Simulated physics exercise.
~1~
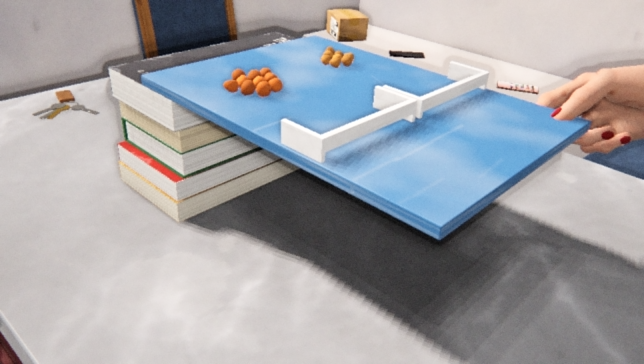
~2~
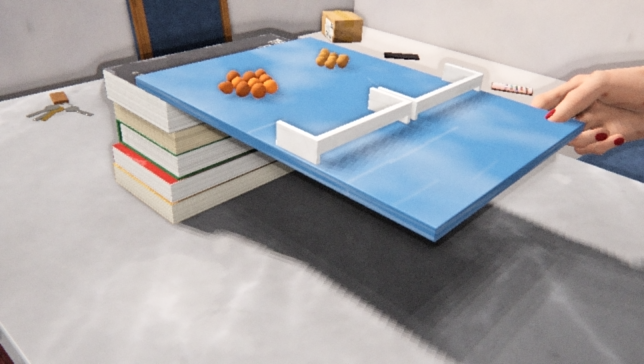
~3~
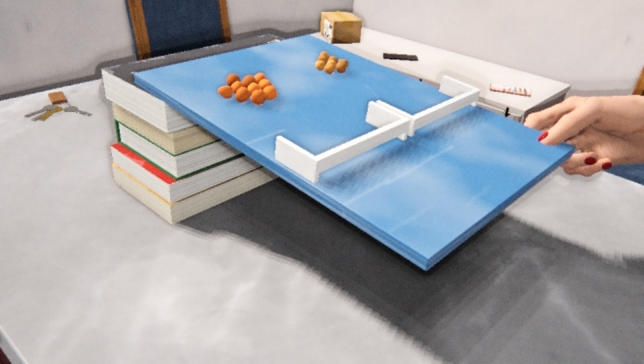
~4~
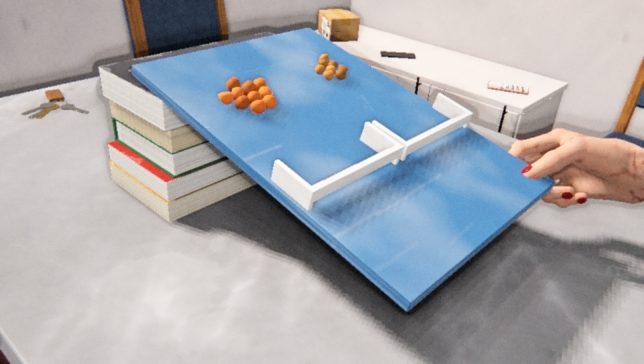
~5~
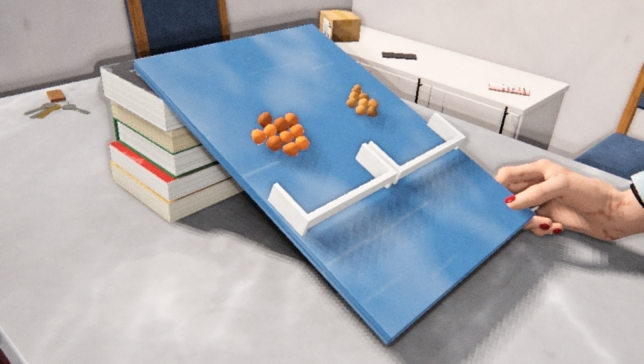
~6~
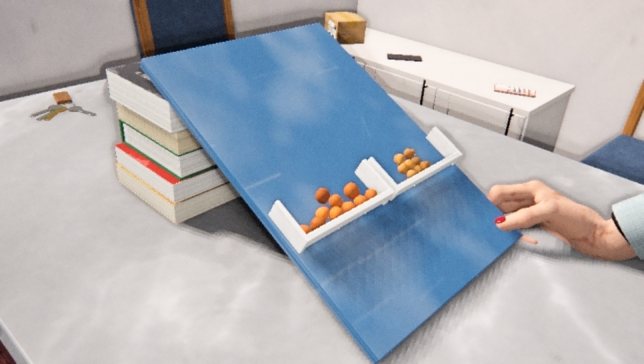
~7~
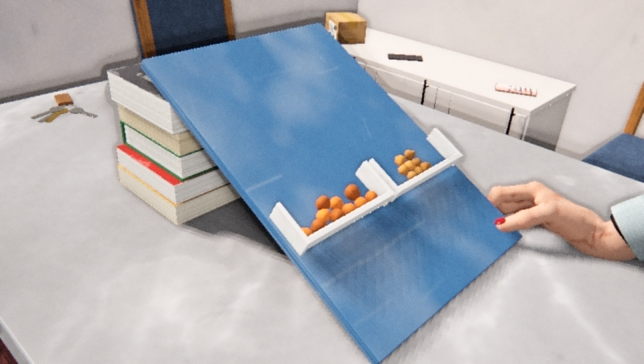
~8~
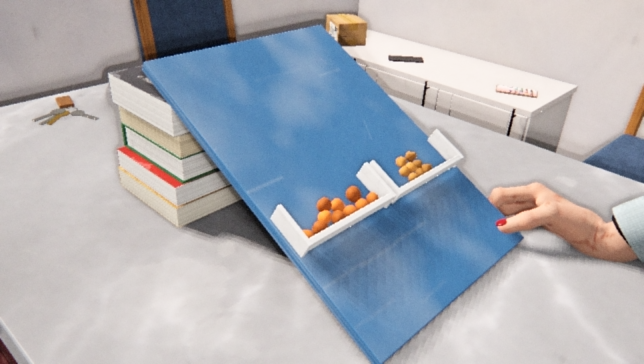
On a pale tabletop, a hand tilts a blue board until orange balls roll against white bars.
